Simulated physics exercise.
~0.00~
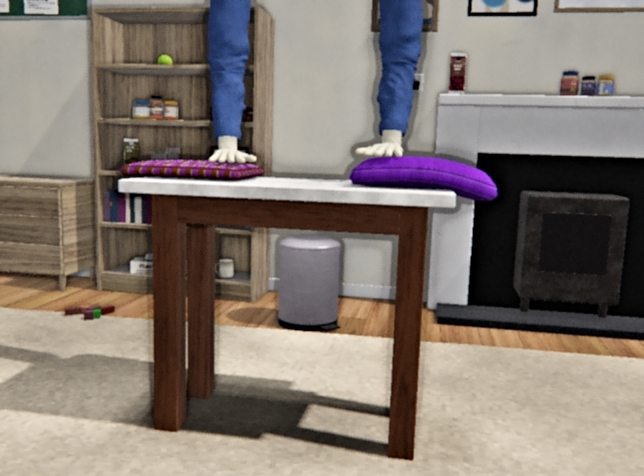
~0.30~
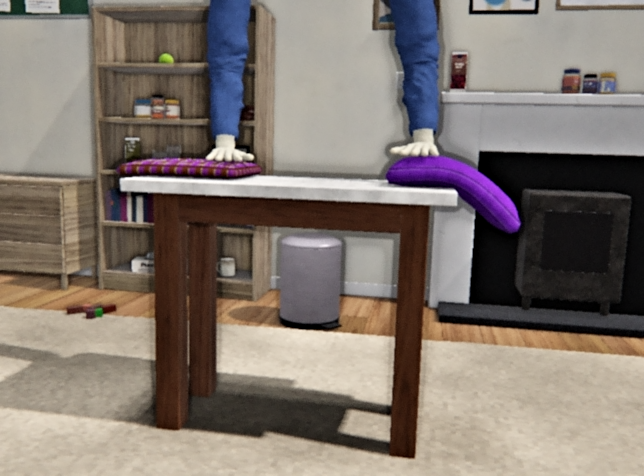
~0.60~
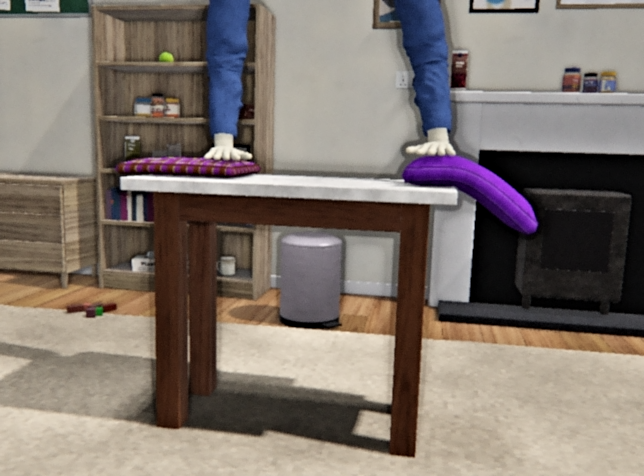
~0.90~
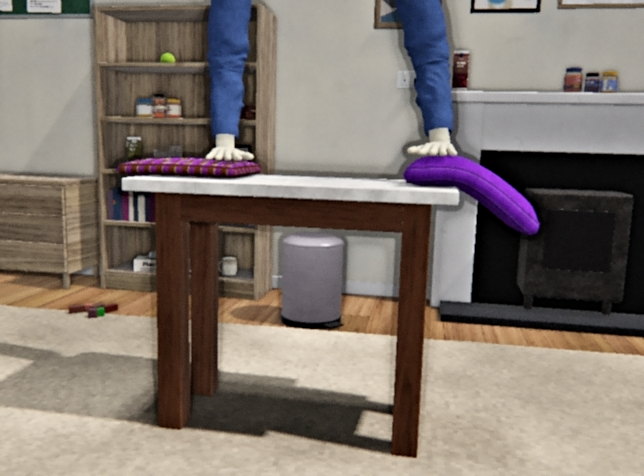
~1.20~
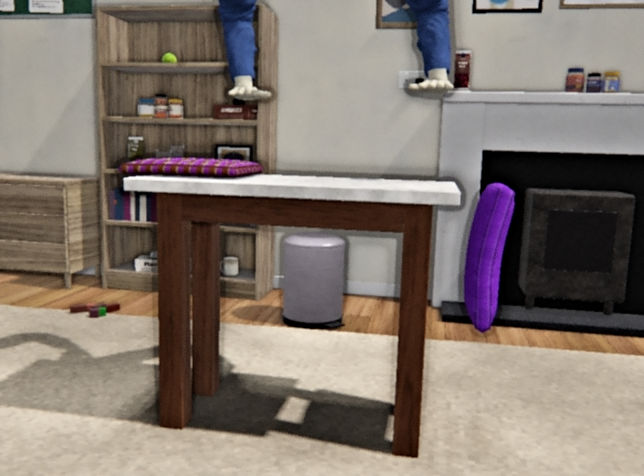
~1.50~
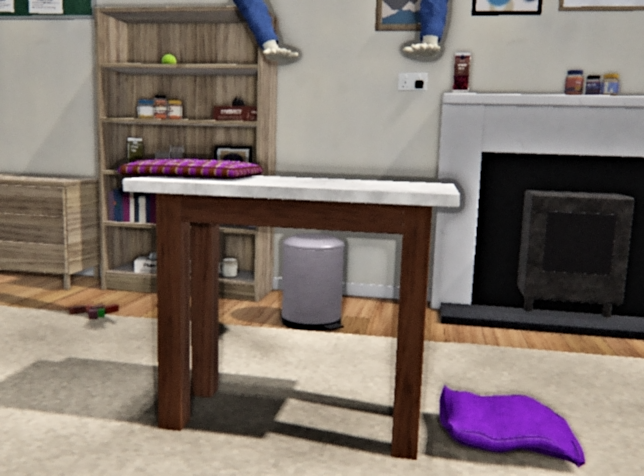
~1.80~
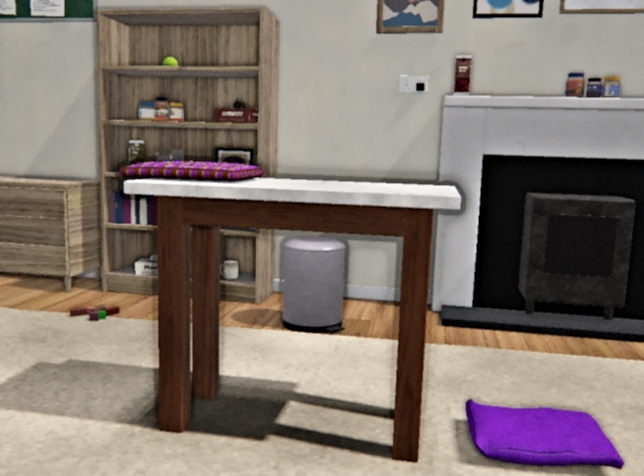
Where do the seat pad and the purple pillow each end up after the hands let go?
The patterned seat pad stays on top of the table at the left end. The purple pillow tips over the right edge and falls to the floor.
